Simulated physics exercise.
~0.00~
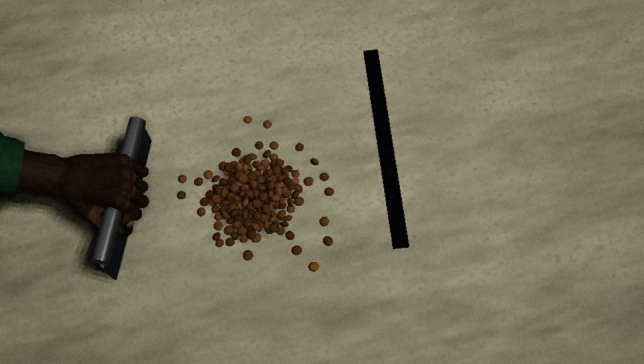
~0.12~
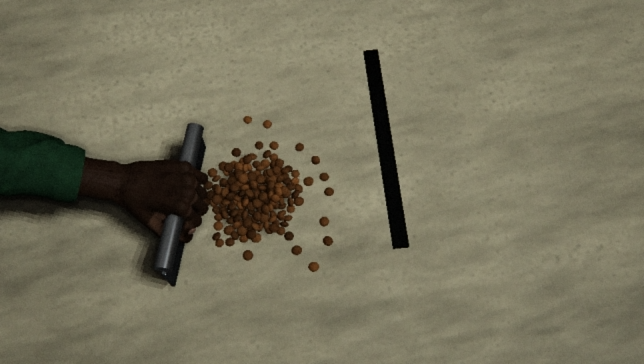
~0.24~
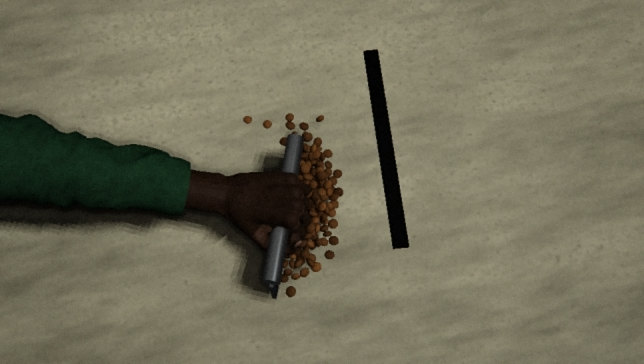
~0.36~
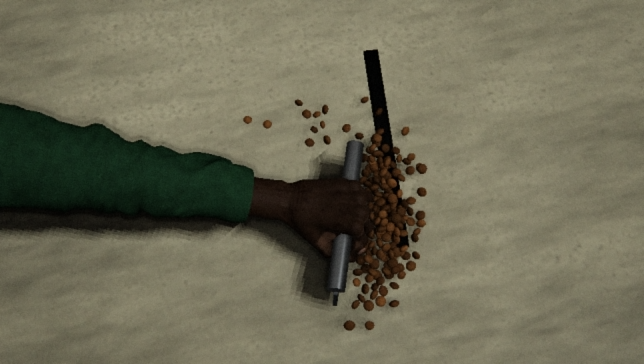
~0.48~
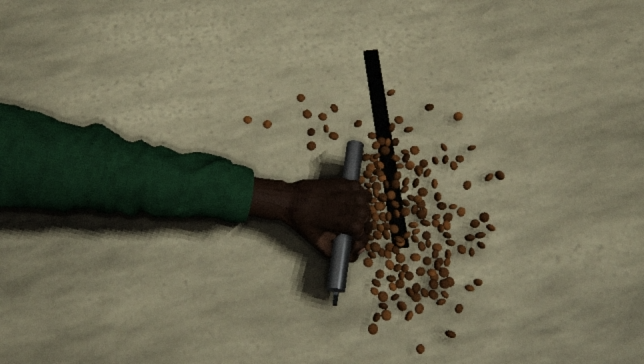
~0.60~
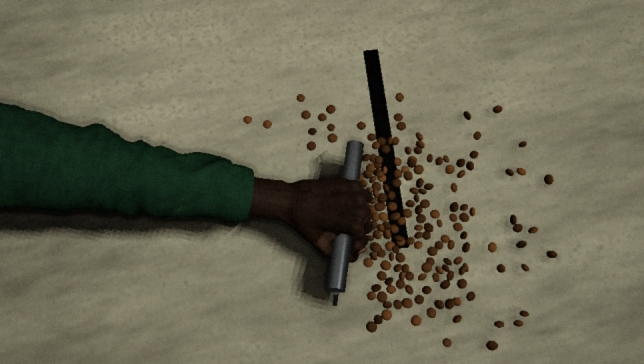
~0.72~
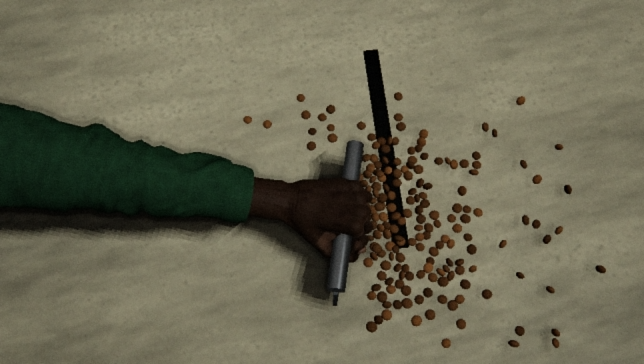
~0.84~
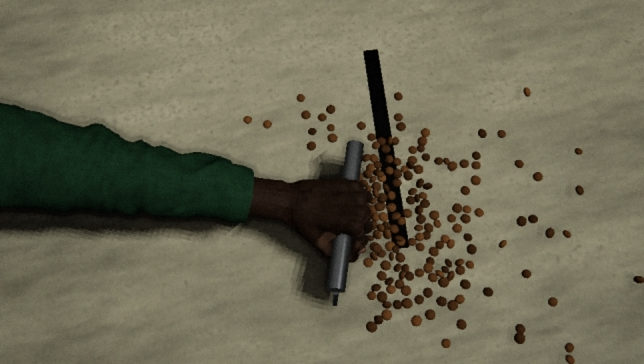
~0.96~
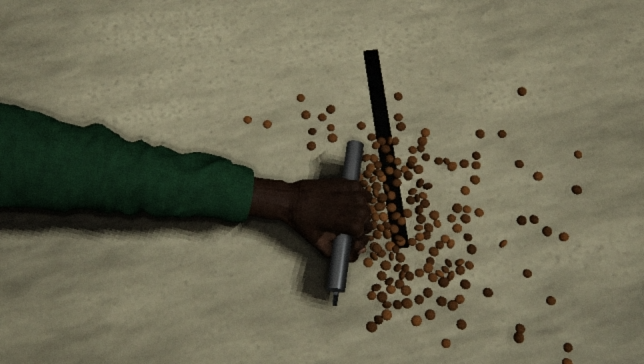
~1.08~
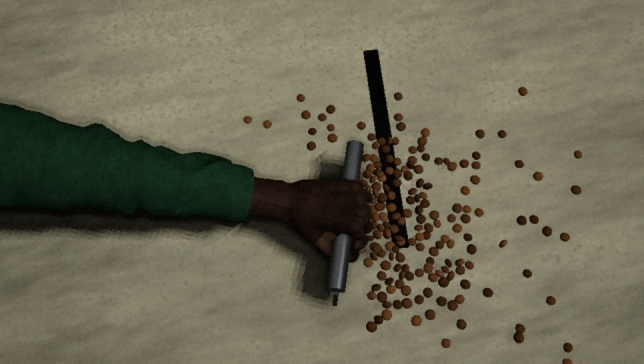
On a pale mottled surface, a hand pushes brown pellets rightwards with a bar, scattering many past a black strip.
